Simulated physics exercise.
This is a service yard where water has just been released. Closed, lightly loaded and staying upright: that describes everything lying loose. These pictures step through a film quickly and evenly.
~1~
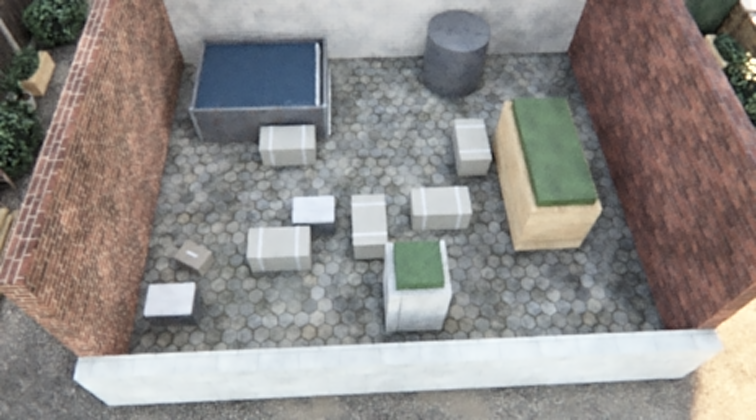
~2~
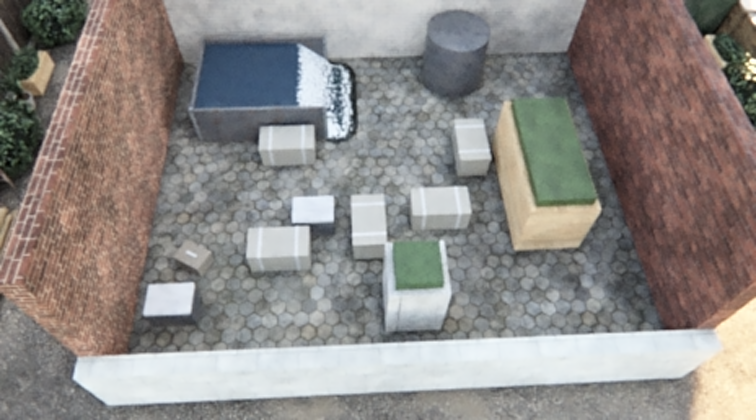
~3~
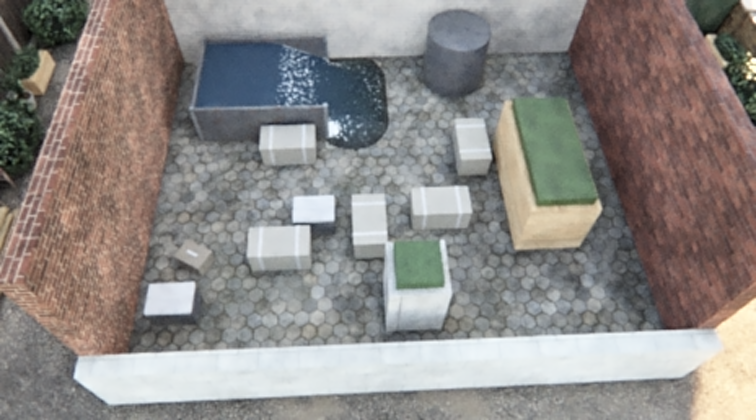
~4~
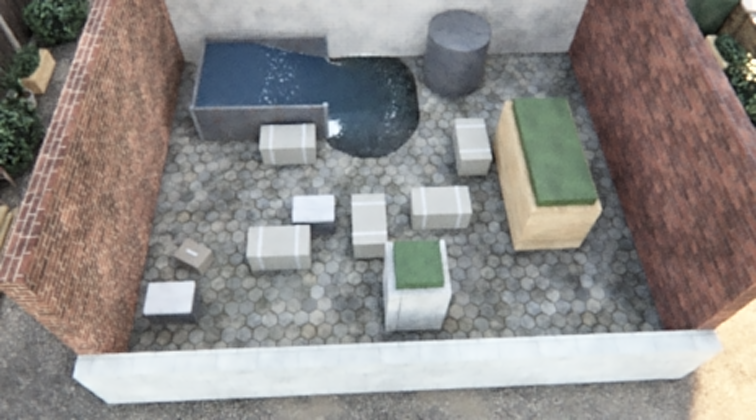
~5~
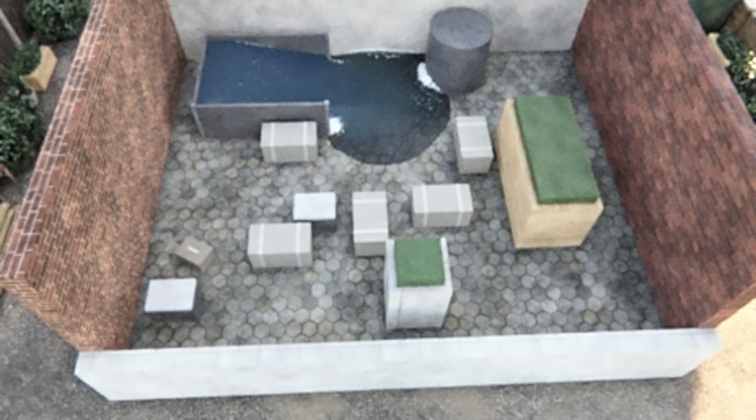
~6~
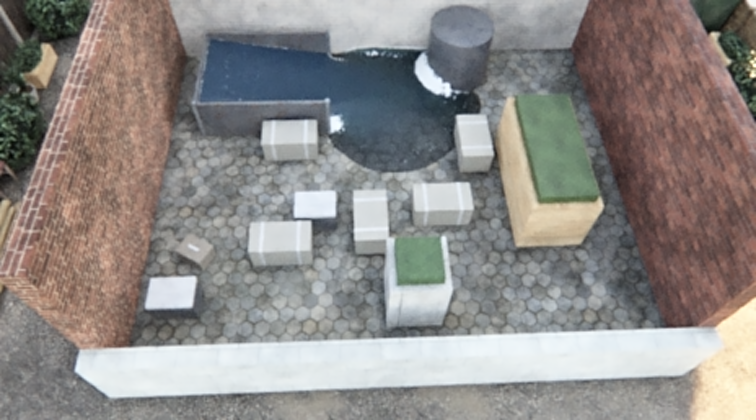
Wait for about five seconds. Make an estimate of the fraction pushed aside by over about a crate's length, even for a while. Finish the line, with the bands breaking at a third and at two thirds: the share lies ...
The share lies below a third.
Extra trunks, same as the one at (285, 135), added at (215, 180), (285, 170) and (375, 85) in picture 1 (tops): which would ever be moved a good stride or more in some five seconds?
The answers, in order, are remains nearby, remains nearby and displaced a stride.
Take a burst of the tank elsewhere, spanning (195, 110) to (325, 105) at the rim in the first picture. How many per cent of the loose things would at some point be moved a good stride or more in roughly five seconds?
Estimate: Close to 90 per cent.
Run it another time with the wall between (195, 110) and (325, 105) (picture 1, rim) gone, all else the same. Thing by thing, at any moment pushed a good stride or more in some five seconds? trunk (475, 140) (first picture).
My call: Less than that.
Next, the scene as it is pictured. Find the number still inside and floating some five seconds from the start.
Exactly 3 of them.
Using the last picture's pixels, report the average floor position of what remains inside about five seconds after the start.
Around (309, 246).
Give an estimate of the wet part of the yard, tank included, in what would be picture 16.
Reading: About 40 %.
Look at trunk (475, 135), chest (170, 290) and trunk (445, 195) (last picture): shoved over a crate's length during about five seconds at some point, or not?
Per the list: First traveled a good way, second remained close, third traveled a good way.
A moment on, 0 of 8 are well off their spots; 0 afloat.
Next, 1 of 8 are well off their spots; 1 afloat.
Later, 2 of 8 are well off their spots; 2 afloat.
In the end, 2 of 8 are well off their spots, and 2 have been at some point; 3 afloat.
